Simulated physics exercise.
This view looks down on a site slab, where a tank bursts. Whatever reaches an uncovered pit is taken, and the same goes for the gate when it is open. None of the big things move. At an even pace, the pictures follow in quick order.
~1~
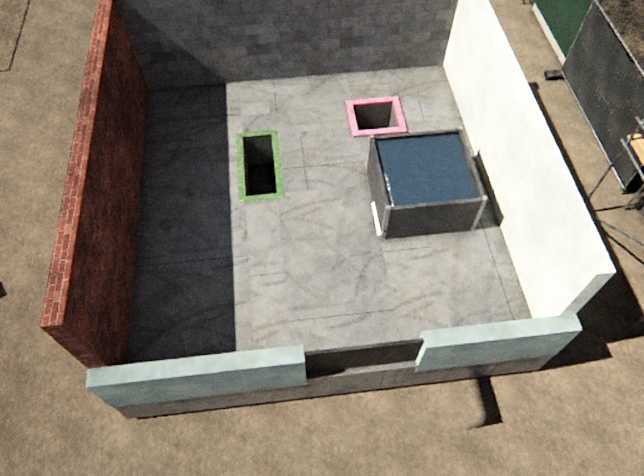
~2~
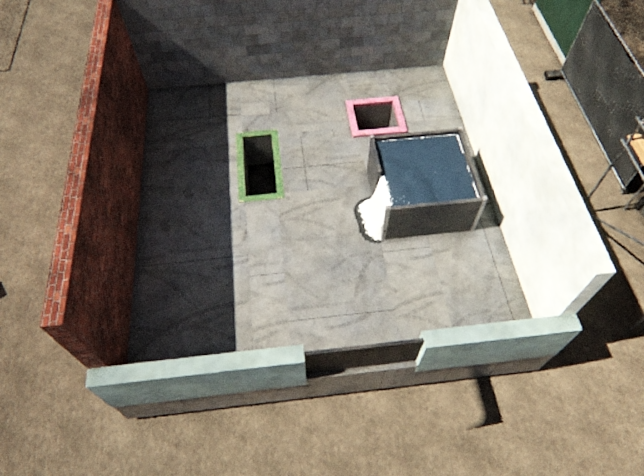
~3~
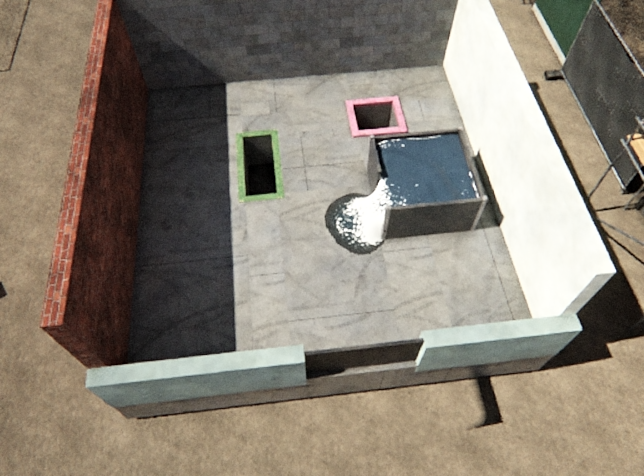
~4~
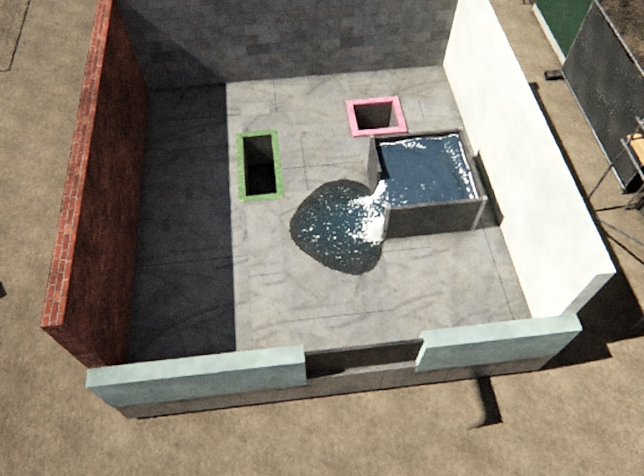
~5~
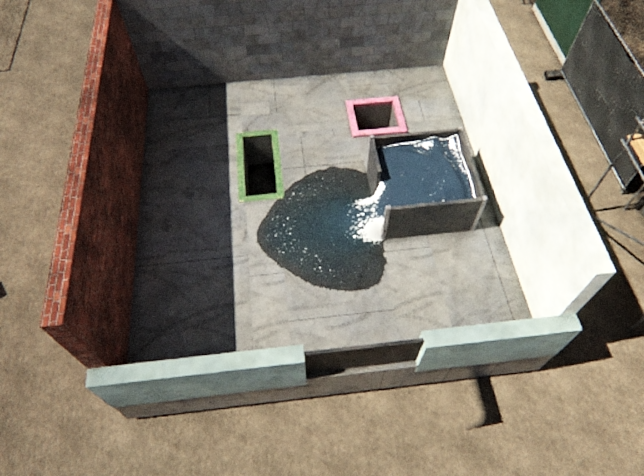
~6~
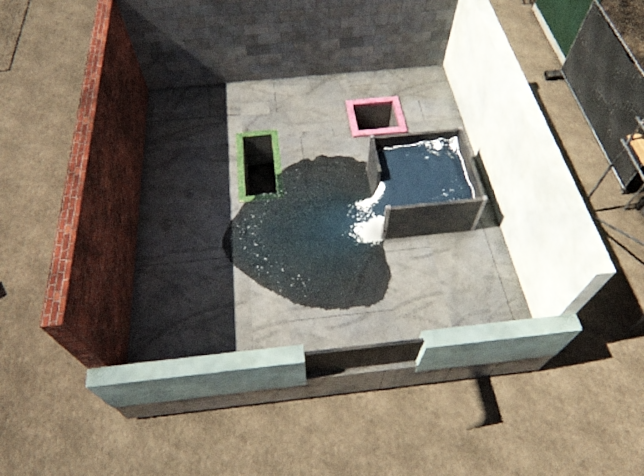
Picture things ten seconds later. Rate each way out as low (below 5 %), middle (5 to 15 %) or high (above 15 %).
Ratings - gate: Low; green pit: High; pink pit: Low.
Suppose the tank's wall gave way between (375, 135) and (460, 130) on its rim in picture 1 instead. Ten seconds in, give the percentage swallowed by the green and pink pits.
Approximately, green takes 12 % and pink takes 35 %.
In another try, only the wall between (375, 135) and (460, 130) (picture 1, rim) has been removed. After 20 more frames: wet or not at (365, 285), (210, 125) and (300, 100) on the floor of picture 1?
In turn: Clear, flooded, flooded.
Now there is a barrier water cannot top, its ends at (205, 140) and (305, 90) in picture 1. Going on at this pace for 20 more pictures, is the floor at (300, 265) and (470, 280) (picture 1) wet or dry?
Swamped, then spared.
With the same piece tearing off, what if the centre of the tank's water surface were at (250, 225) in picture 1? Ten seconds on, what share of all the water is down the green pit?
Share in the green pit - 8 in a hundred.
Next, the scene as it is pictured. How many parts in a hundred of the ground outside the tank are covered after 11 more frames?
That works out to some 40 in a hundred.
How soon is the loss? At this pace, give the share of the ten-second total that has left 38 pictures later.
That comes to 65 per cent, as I work it out.
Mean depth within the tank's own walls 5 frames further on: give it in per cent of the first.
I'd say some 60 %.
A moment on, water covers 35 % of the floor; the gate 0 %, the green pit 3 %, the pink pit 0 %.
Next, water covers 40 % of the floor; the gate 0 %, the green pit 6 %, the pink pit 0 %.
Then, water covers 45 % of the floor; the gate 0 %, the green pit 10 %, the pink pit 0 %.
Later, water covers 60 % of the floor; the gate 0 %, the green pit 13 %, the pink pit 0 %.
In the end, water covers 90 % of the floor; the gate 0 %, the green pit 20 %, the pink pit 0 %.
